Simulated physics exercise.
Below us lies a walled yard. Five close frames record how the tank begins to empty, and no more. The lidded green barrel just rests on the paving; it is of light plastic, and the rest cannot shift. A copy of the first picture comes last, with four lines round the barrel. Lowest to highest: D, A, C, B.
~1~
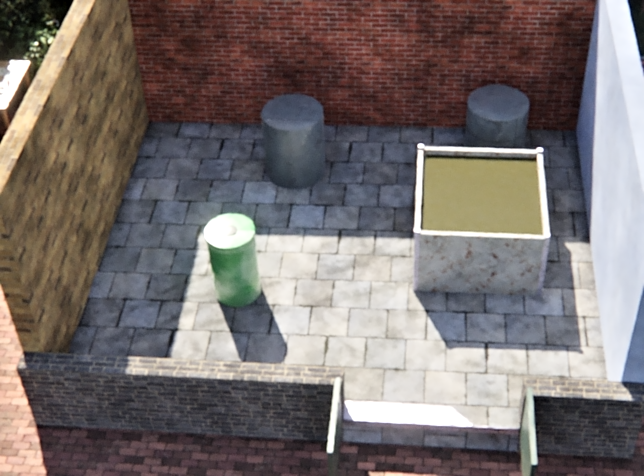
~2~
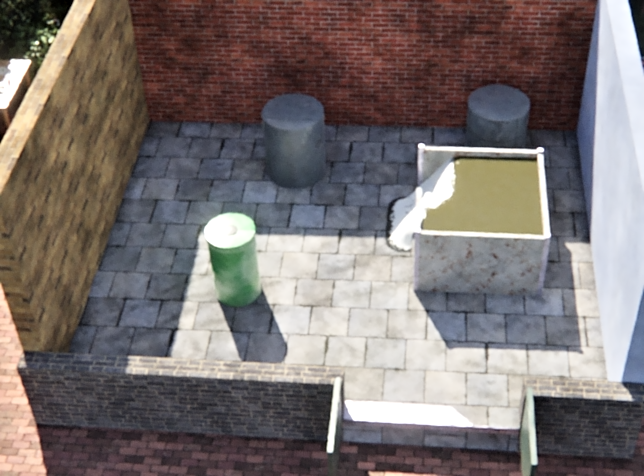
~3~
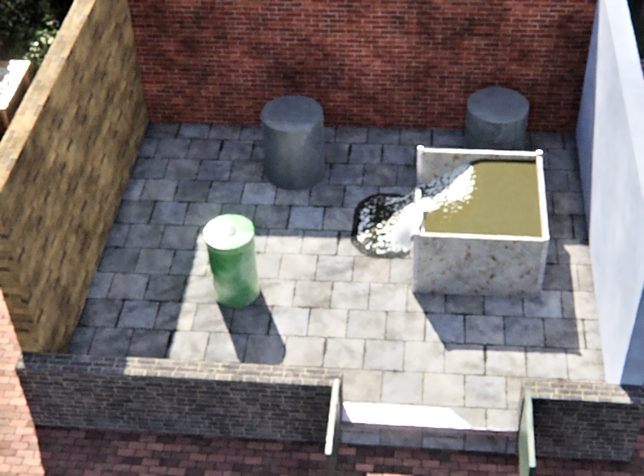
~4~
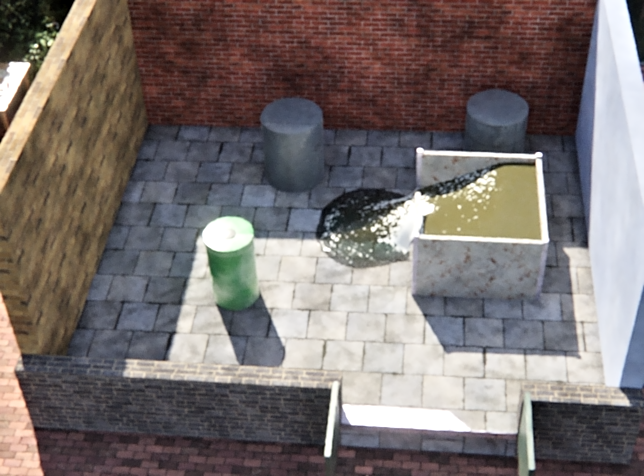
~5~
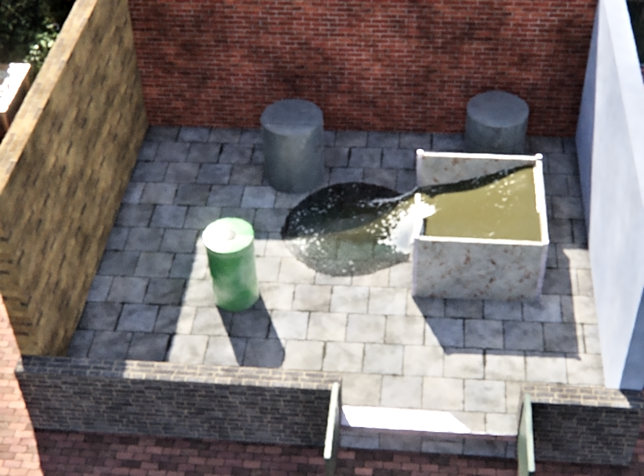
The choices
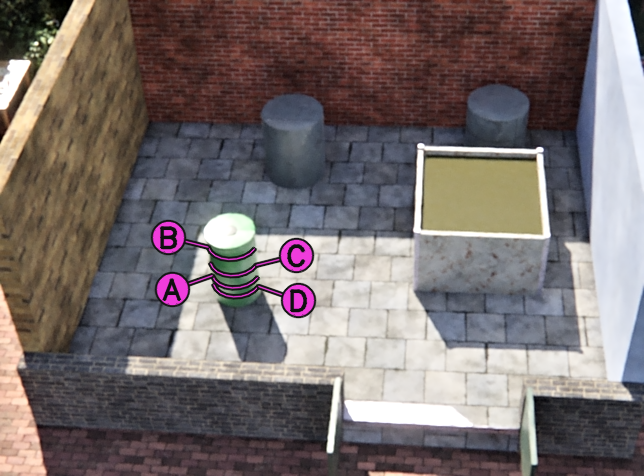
A walled yard paved in grey slabs is seen from high above, with a red brick wall at the back and a gap in the low front wall. A pale, square tank of murky yellow-green water stands at right, a green barrel at left, and two grey cylinders behind. Water bursts from the tank's left side, foaming white, and spreads leftward in a dark, widening pool, while the view barely shifts.
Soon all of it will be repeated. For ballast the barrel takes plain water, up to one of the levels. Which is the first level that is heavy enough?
It is D.
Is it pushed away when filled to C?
No.
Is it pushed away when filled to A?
No, that is safe.
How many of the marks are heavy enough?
All of the four.
On the marked copy, A at (232, 287); B at (228, 259); C at (230, 275); D at (233, 296); from the bottom up D, A, C, B.
With A, it does not move.
With B, it does not move.
With C, it does not move.
With D, it shifts by a finger or two and stays.
